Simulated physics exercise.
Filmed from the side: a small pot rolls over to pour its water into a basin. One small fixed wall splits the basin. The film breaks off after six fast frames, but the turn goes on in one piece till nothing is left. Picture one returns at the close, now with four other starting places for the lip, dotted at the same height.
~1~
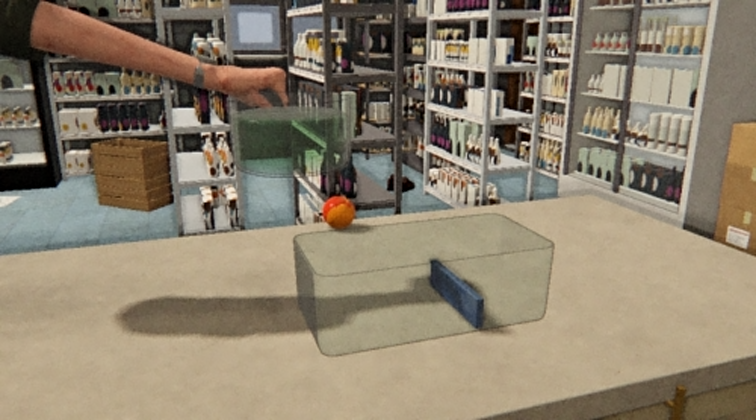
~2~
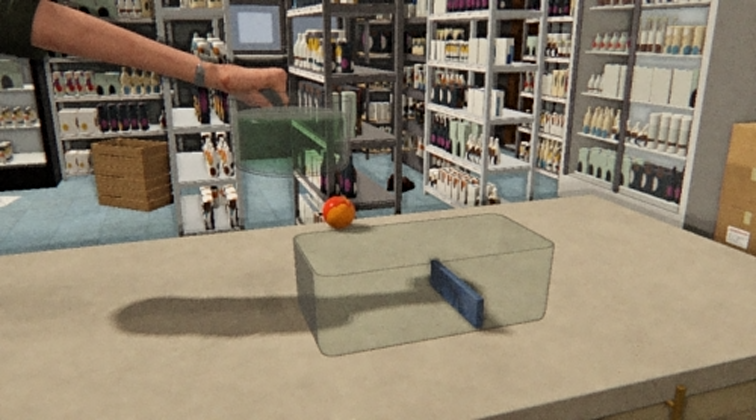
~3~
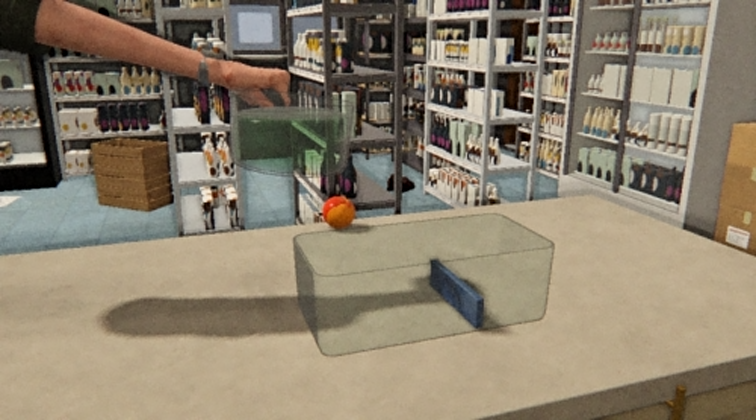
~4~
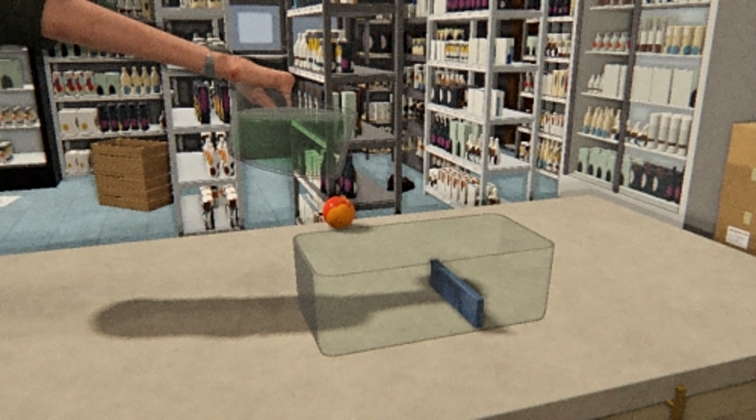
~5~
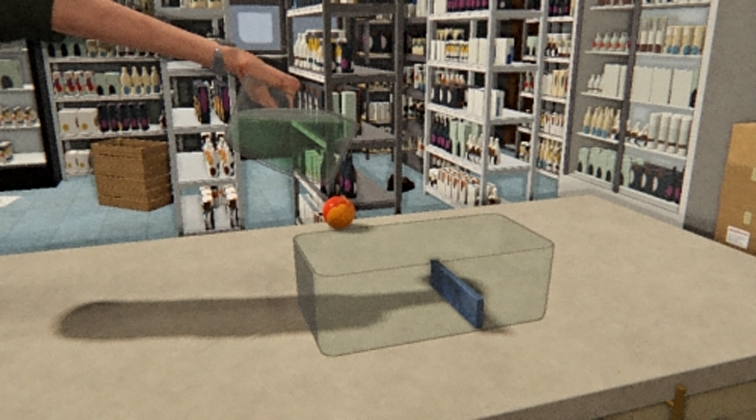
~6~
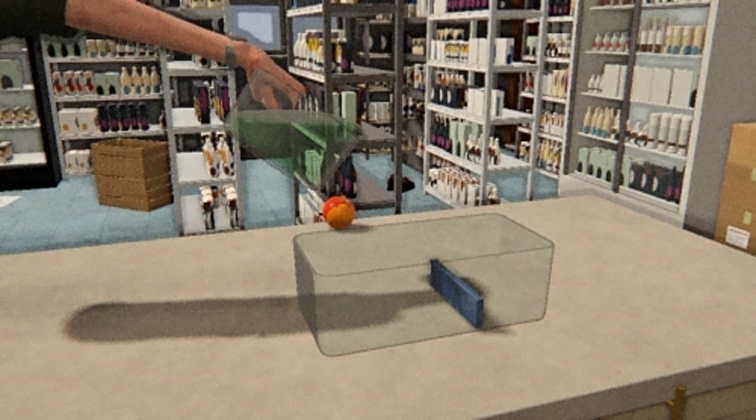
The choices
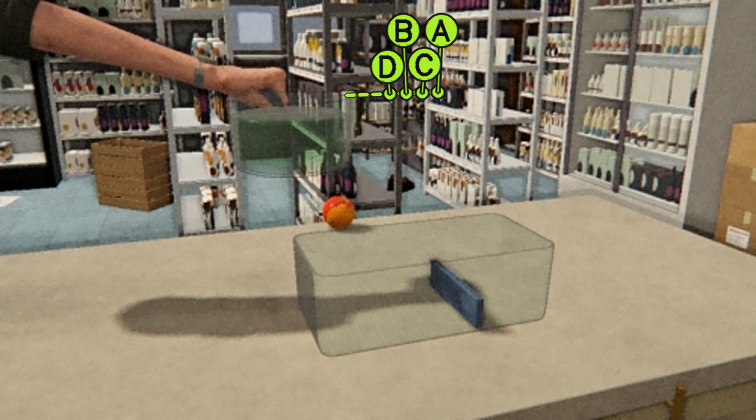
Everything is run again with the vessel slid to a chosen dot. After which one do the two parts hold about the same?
C works best here.
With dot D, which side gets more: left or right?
The left one.
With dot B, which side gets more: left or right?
The left one.
In lime, A at (438, 92); B at (406, 93); C at (422, 92); D at (389, 93).
If A is chosen, about 35 % ends left of the wall and 62 % right of it; 4 % is lost outside.
If B is chosen, about 68 % ends left of the wall and 28 % right of it; 4 % is lost outside.
If C is chosen, about 51 % ends left of the wall and 46 % right of it; 3 % is lost outside.
If D is chosen, about 85 % ends left of the wall and 10 % right of it; 5 % is lost outside.
